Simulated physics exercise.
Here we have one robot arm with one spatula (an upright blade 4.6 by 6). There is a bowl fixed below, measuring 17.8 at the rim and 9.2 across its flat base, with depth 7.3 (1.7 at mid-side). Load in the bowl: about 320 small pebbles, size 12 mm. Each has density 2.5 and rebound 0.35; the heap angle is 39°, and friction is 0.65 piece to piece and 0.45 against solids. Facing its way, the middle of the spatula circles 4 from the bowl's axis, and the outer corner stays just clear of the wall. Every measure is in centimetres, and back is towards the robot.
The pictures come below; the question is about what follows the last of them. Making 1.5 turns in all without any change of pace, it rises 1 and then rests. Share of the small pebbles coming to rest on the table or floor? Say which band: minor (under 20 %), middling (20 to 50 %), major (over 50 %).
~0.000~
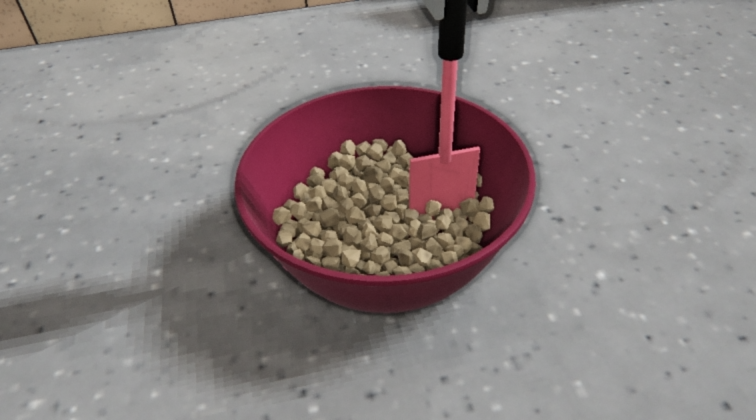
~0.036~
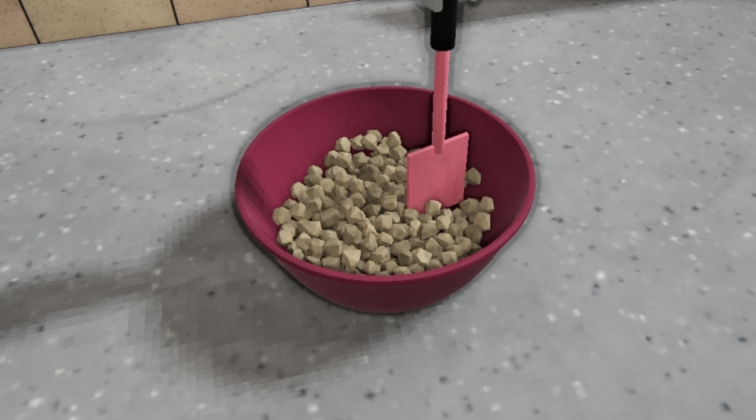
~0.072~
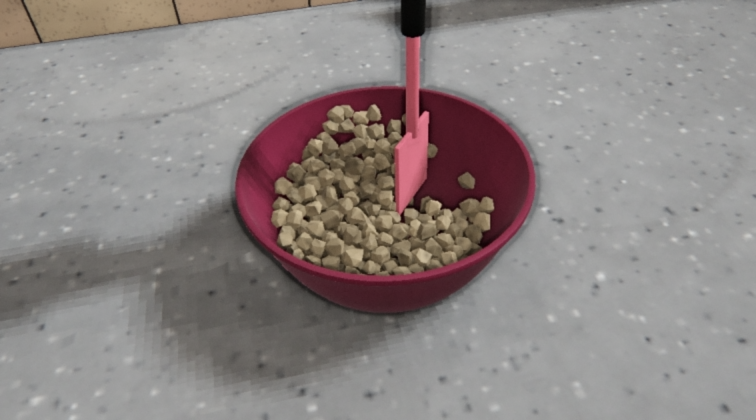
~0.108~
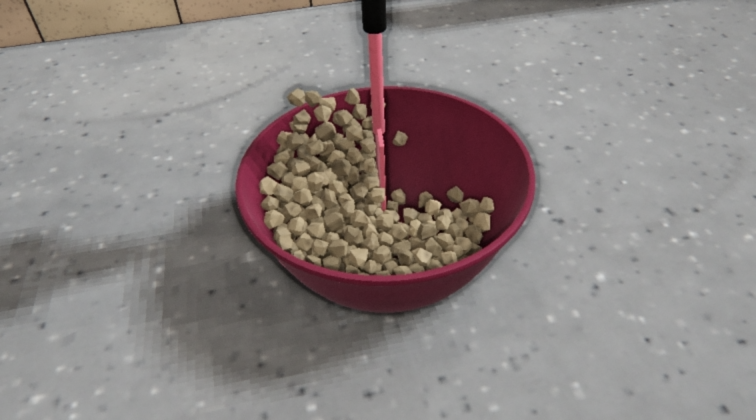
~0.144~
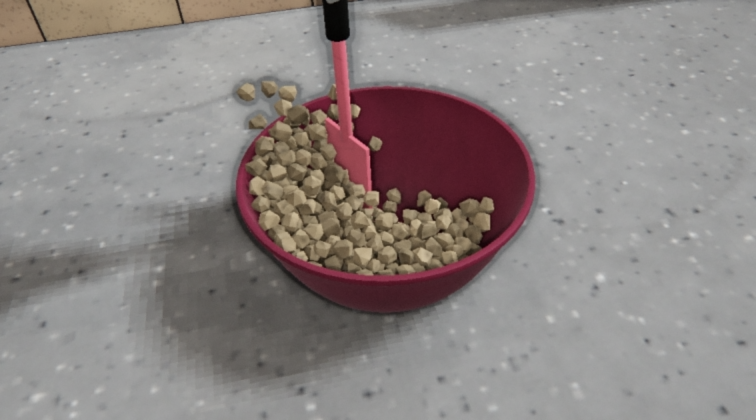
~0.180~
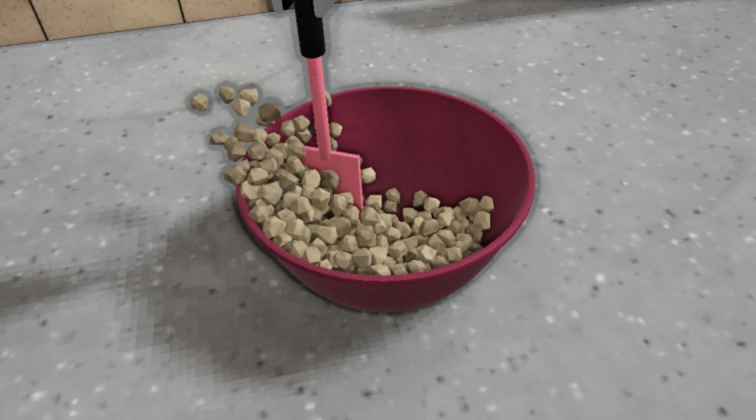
Band: Middling.
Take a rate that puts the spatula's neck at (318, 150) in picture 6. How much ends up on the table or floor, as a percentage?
It comes to around 45 percent.
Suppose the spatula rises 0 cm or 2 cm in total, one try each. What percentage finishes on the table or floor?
That gives about 40 per cent and 30 per cent, in order.
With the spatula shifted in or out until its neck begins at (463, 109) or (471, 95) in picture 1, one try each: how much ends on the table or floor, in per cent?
I'd guess some 25 and 5 percent.
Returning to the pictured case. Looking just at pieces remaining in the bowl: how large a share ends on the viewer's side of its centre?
Estimate: Some 60 %.
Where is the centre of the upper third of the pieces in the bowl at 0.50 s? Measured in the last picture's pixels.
In the final view it lies at about (346, 132).
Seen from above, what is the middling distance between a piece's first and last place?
My guess is close to 11 centimetres.
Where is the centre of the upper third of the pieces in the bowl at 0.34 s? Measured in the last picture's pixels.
I'd put it at around (481, 195).
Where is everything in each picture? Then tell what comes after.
The first picture shows spatula neck at (446, 135), 0° round; upper third of the load around (375, 208), from x 280 to 485, top at y 145; 325 in the bowl.
The second picture shows spatula neck at (439, 125), 15° round; upper third of the load around (379, 206), from x 280 to 485, top at y 140.
The third picture shows spatula neck at (412, 111), 49° round; upper third of the load around (354, 183), from x 280 to 485, top at y 115.
The fourth picture shows spatula neck at (378, 107), 82° round; upper third of the load around (327, 174), from x 270 to 485, top at y 95.
The fifth picture shows spatula neck at (345, 115), 116° round; upper third of the load around (300, 180), from x 245 to 485, top at y 90; 323 in the bowl, 2 in flight or on the tool.
The sixth picture shows spatula neck at (323, 132), 150° round; upper third of the load around (293, 194), from x 200 to 485, top at y 95; 319 in the bowl, 6 in flight or on the tool.
By 0.34 s, 298° round, highest piece 11 above the table; 270 in the bowl, 24 on the table or floor, 31 in flight or on the tool.
By 0.50 s, 87° round, highest piece 11 above the table; 229 in the bowl, 67 on the table or floor, 29 in flight or on the tool.
By 0.78 s, 180° round, highest piece 7 above the table; 212 in the bowl, 112 on the table or floor, 1 in flight or on the tool.
By 1.48 s, 180° round, highest piece 6 above the table; 212 in the bowl, 113 on the table or floor.
Final count, 212 in the bowl, 113 on the table or floor. That is 35 % on the table or floor.
